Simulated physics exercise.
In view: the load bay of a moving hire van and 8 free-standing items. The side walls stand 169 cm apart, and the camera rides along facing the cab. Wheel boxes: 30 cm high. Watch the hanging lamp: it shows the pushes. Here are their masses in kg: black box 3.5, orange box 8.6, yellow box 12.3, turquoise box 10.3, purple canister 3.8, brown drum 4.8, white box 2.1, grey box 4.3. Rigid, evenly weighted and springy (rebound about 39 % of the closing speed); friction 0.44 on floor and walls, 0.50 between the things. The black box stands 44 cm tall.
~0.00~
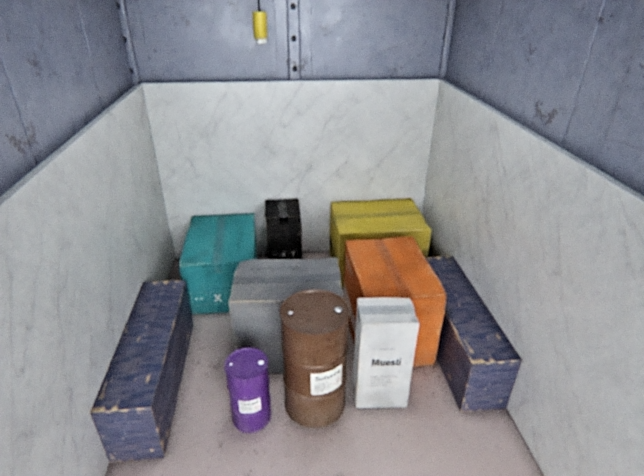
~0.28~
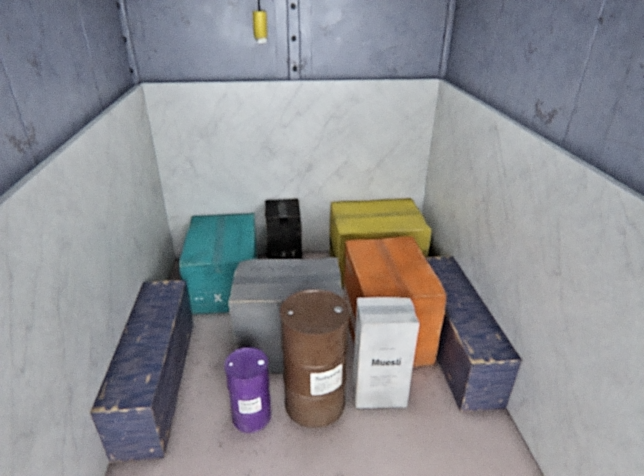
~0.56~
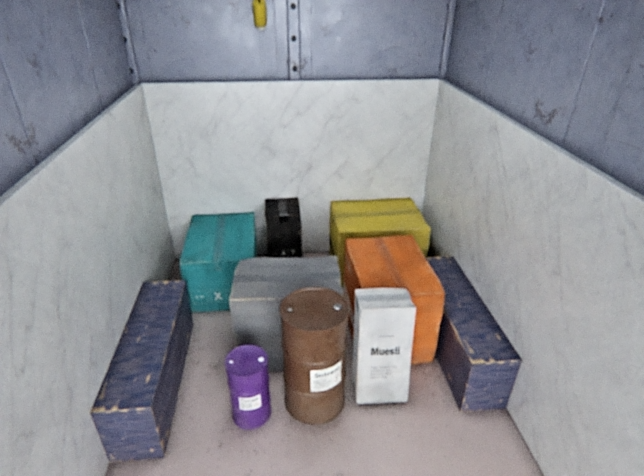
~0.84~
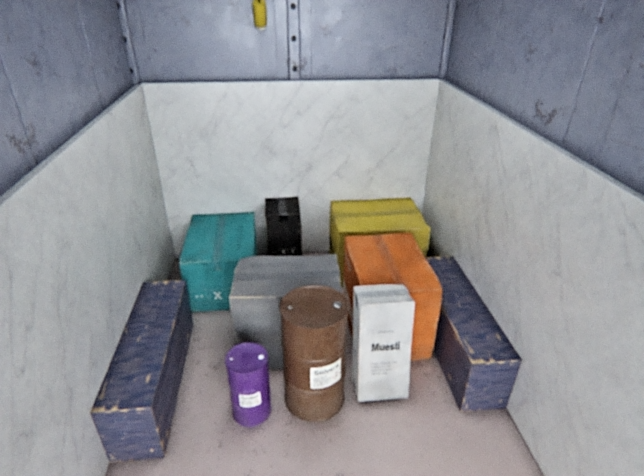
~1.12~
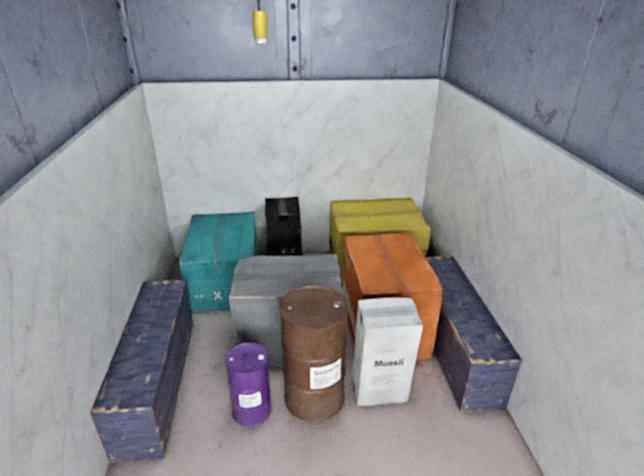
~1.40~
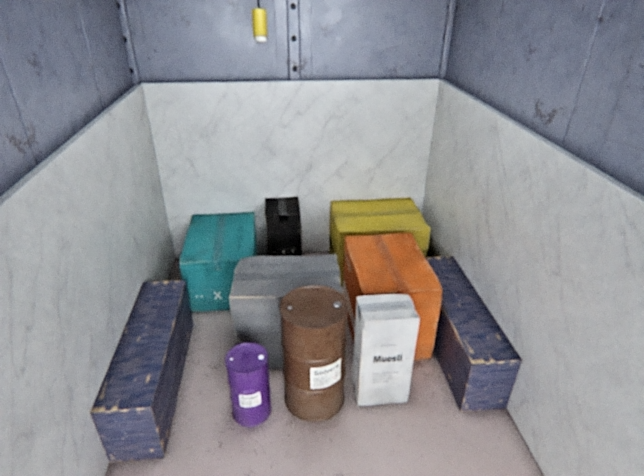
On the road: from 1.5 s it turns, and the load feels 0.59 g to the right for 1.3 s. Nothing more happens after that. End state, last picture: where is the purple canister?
Roughly (328, 382).
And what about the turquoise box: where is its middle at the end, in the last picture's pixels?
I'd put it at around (283, 257).
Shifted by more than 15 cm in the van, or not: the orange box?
As for the orange box, it stays where it was.
After 2.00 s, load feels 0.59 g right; purple canister moved 7 cm near (264, 384); white box moved 11 cm; brown drum moved 7 cm.
After 2.20 s, load feels 0.59 g right; purple canister moved 18 cm near (291, 382); white box moved 22 cm; brown drum moved 18 cm.
After 2.30 s, load feels 0.59 g right; purple canister moved 26 cm near (309, 380); black box moved 26 cm; brown drum moved 26 cm.
In the end (3.4 s), not toppled but over 15 cm from the start, black box, turquoise box, purple canister, brown drum and white box; the other 3 under 15 cm from the start. At the end, from the last picture's camera, purple canister near (328, 382).
